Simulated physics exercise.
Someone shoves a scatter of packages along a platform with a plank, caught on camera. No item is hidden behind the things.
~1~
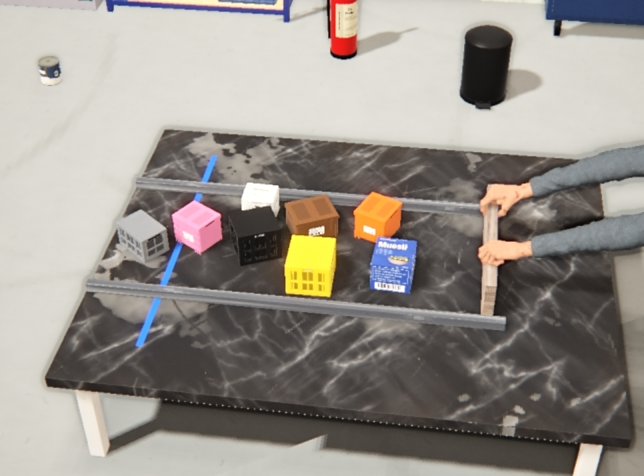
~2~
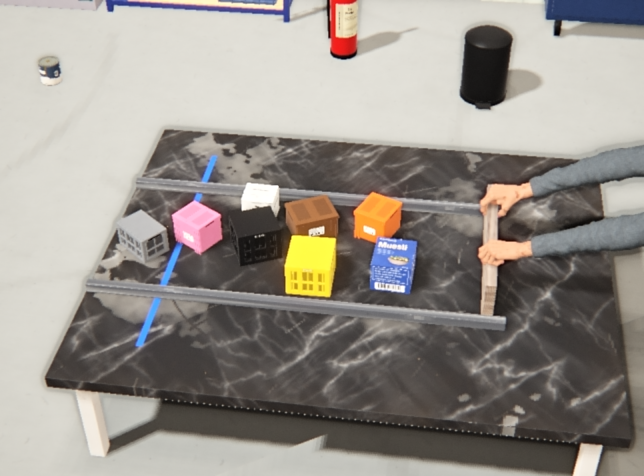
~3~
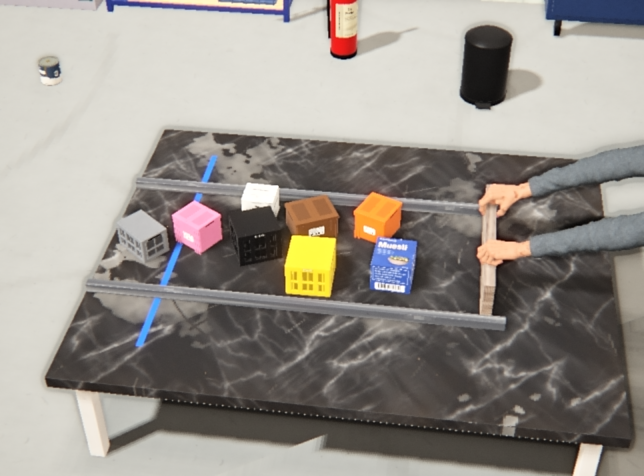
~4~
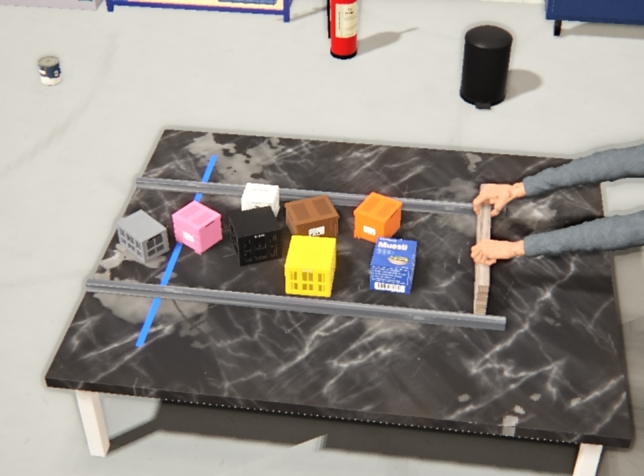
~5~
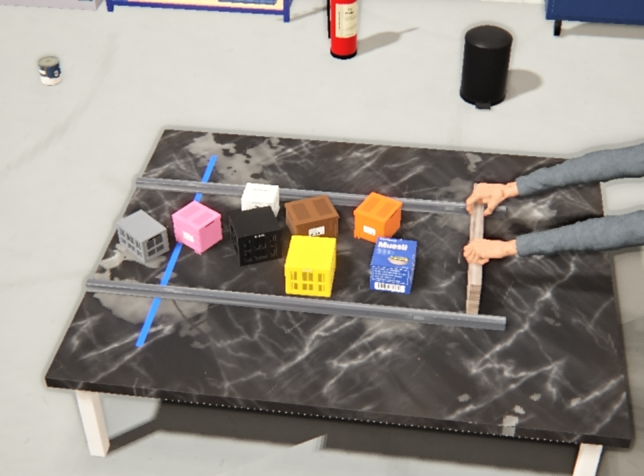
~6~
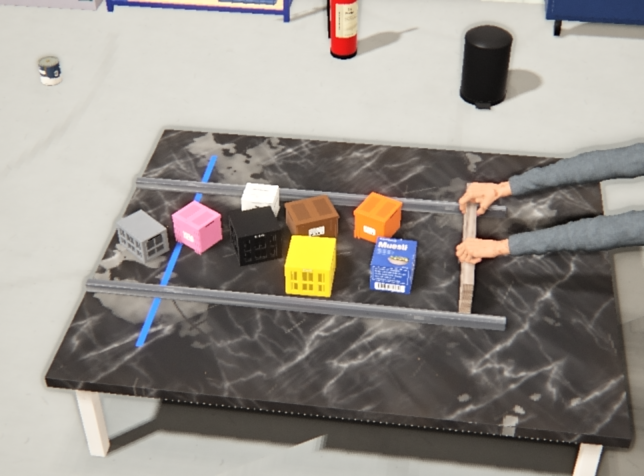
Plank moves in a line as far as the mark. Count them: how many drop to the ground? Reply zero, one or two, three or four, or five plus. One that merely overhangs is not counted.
Three or four.
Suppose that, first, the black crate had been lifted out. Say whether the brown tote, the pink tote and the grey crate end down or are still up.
In that case the brown tote stays where it is, the pink tote stays where it is, and the grey crate winds up down.
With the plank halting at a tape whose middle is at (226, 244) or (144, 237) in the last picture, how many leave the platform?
Well, you'd get 0 the first time and 6 the second time.
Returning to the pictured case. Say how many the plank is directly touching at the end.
It adds up to 2.
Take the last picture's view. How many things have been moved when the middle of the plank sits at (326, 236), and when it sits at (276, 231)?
Counts: 7 / 7.
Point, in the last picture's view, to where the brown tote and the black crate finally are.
First: About (141, 191); second: About (135, 221).
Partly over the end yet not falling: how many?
The count is 3.
Early on, none off yet; grey crate at rest near (143, 236); pink tote at rest near (198, 228); white box travelled a little near (249, 201).
Finally, the number that fall off is three or four; lost, white box, pink tote and grey crate.
